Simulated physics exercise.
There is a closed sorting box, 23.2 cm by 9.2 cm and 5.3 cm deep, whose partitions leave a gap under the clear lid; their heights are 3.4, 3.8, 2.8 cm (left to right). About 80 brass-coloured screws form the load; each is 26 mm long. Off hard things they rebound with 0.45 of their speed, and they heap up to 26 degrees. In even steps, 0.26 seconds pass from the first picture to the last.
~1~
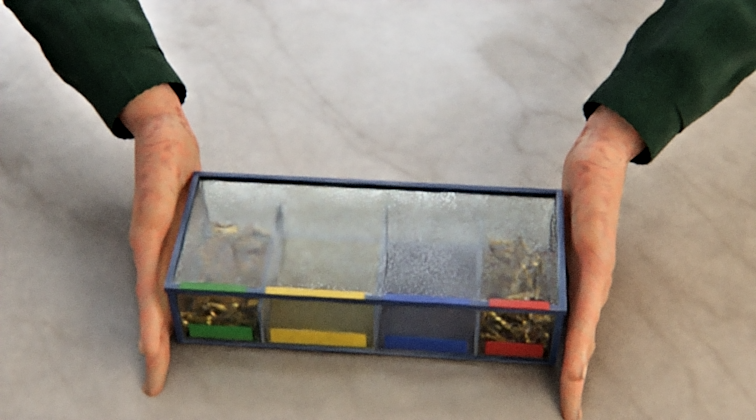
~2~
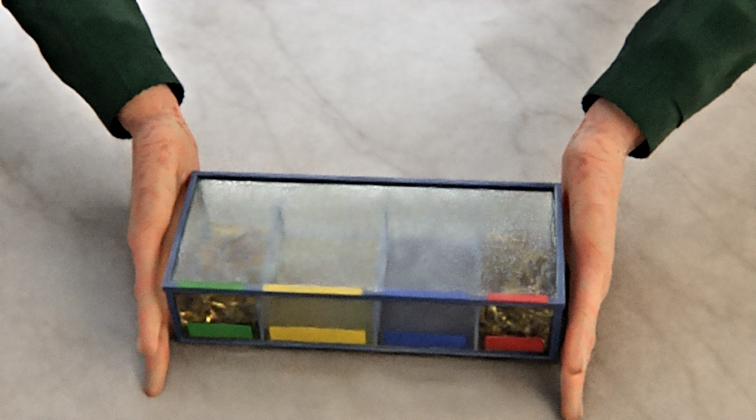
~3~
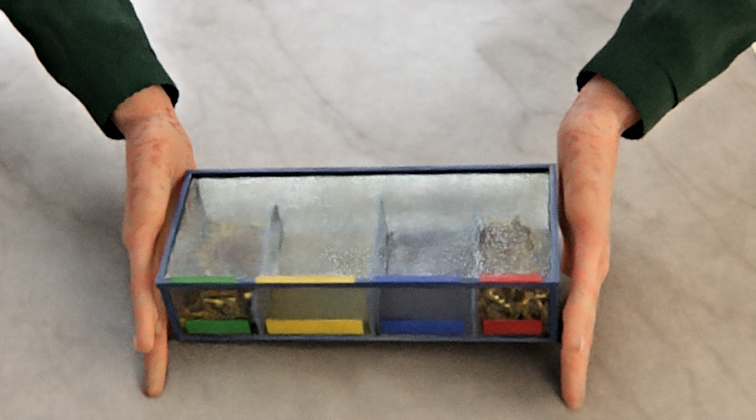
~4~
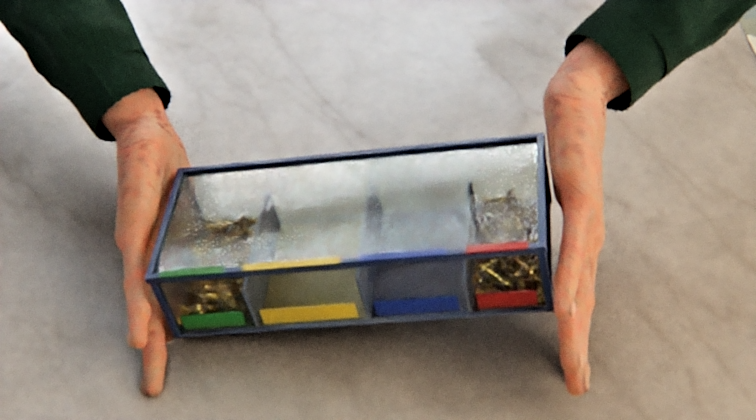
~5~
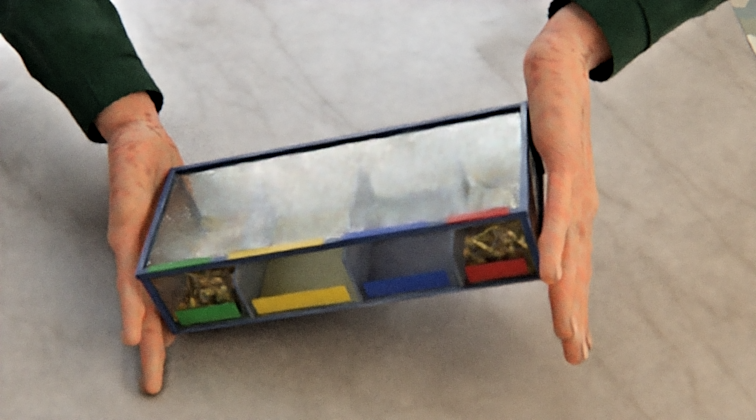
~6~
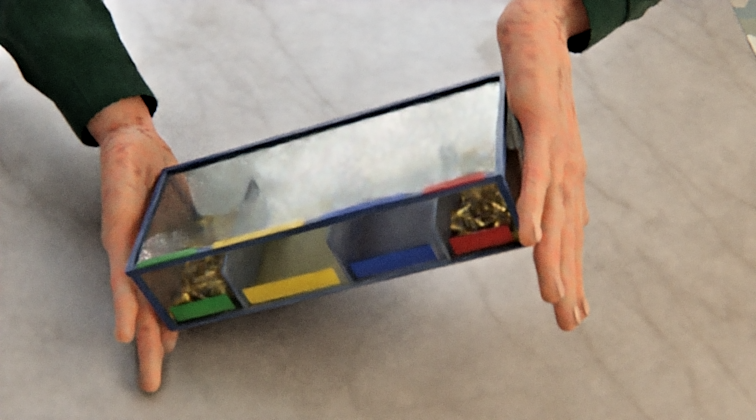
On a pale marbled surface, two hands in dark green sleeves hold a clear-lidded box with four colour-marked compartments, then raise its right end into a clear slant while brass-coloured pieces remain in the green and red end sections.
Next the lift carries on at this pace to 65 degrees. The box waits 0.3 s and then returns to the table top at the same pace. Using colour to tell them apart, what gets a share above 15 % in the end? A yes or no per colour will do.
Red compartment: Yes. Blue compartment: No. Green compartment: Yes. Yellow compartment: No.
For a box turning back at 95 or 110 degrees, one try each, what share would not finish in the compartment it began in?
About 40 and 40 per cent.
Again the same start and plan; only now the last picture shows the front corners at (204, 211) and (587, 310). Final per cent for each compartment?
The compartments end with red 40 per cent, blue 0 per cent, green 60 per cent and yellow 0 per cent.
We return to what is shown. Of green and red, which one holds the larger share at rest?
Green comes out ahead.
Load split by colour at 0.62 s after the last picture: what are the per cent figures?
Red = 40, blue = 0, green = 60, yellow = 0 (per cent).
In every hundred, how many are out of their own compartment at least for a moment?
Something like 5 per cent of the pieces.
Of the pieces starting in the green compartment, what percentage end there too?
Some 100 percent.
Then, 0.62 s after the last picture, tilt 65 degrees; red 40 %, green 60 %.
Then, 1.03 s after the last picture, tilt 34 degrees; red 40 %, green 60 %.
Then, 1.52 s after the last picture, tilt 0 degrees; red 40 %, green 60 %.
In the end, red 40 %, blue 5 %, green 60 %, yellow 0 %.
